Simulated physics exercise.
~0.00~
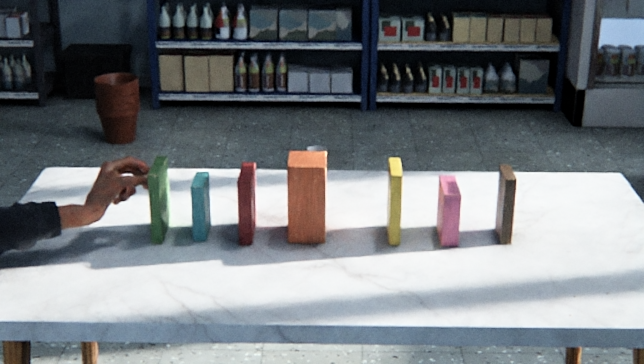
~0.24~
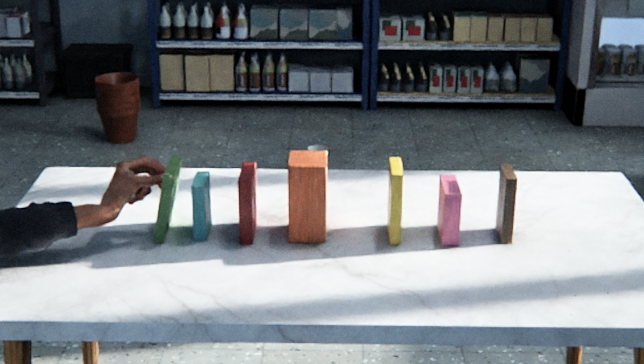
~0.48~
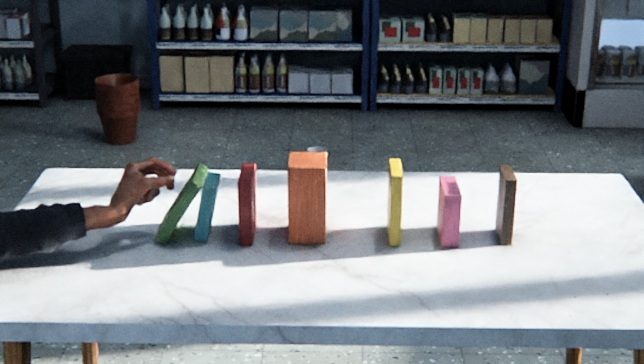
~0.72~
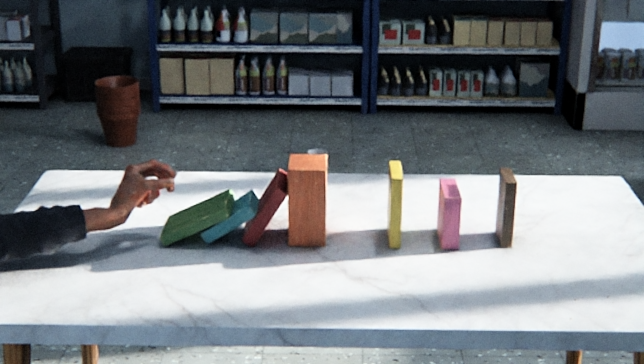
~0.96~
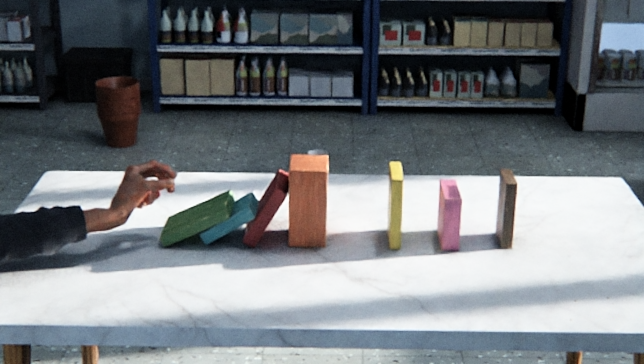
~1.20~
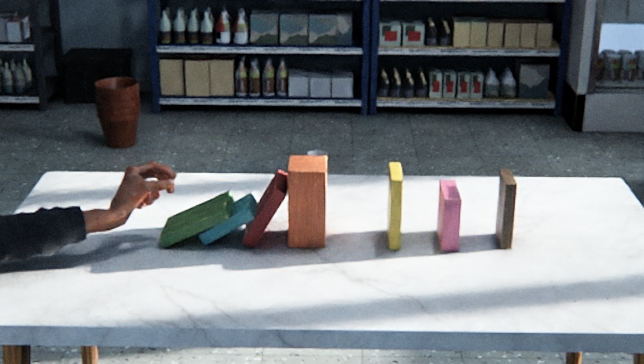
On a pale tabletop in a shop, a hand tipped a green block rightward into a turquoise one, which knocked a red block against a thick orange block; the three stayed slumped there, while the orange, yellow, pink and dark brown pieces remained standing.
